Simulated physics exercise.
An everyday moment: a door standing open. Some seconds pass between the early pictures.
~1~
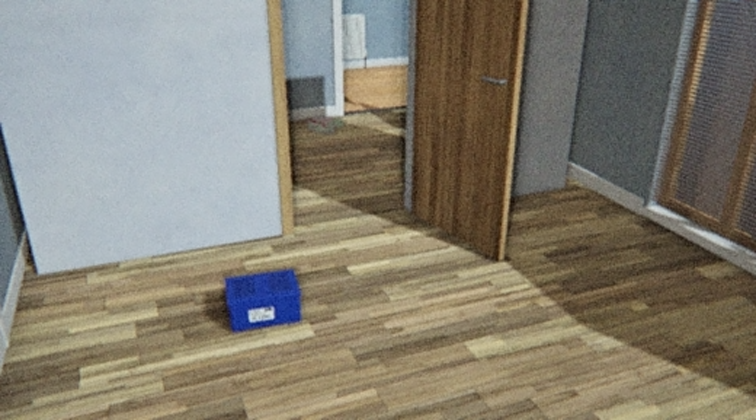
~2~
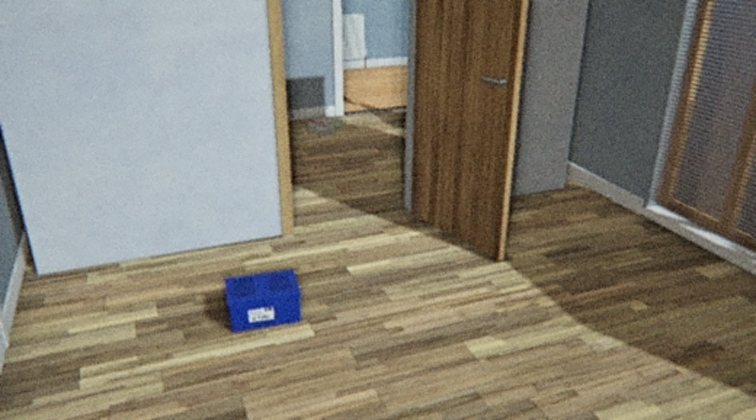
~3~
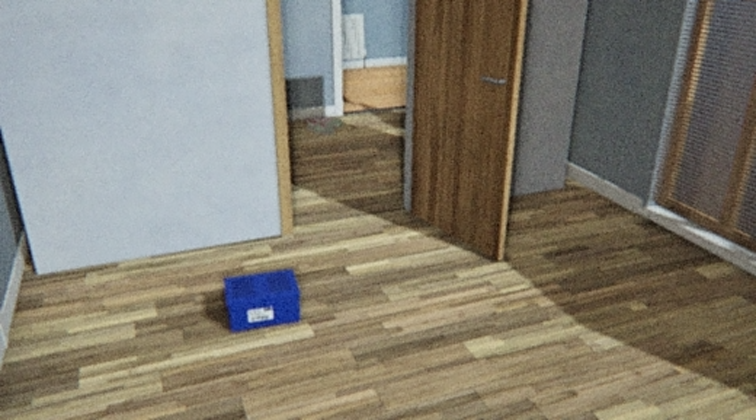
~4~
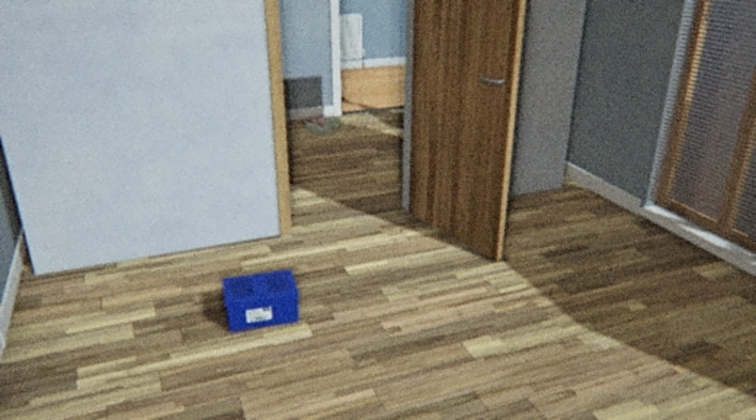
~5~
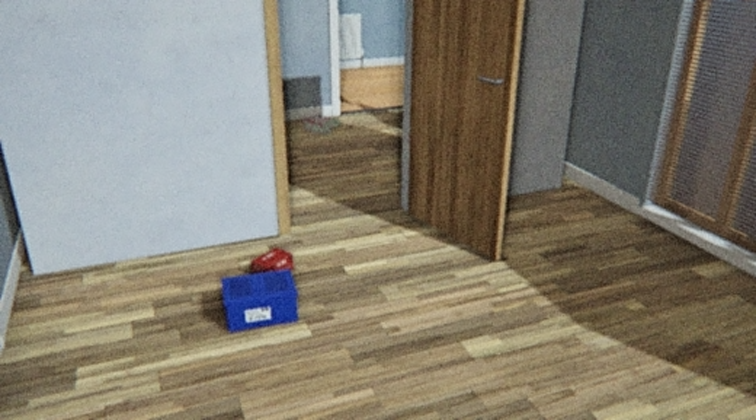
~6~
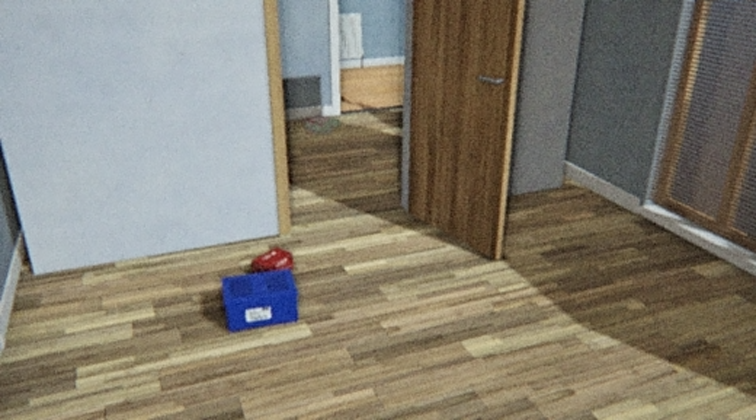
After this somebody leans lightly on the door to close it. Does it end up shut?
In the end the door reaches the frame.
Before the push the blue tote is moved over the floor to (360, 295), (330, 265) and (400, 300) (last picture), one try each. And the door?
In the first case it shuts; in the second case it shuts; in the third case it reaches the frame.
Then, 0.70 s later than the last frame, door 82° open.
Then, 1.20 s later than the last frame, door 48° open.
Then, 1.60 s later than the last frame, door 16° open.
When it is over, door 0° open; both as before. End places, in pixels of the last picture, red box near (273, 265).
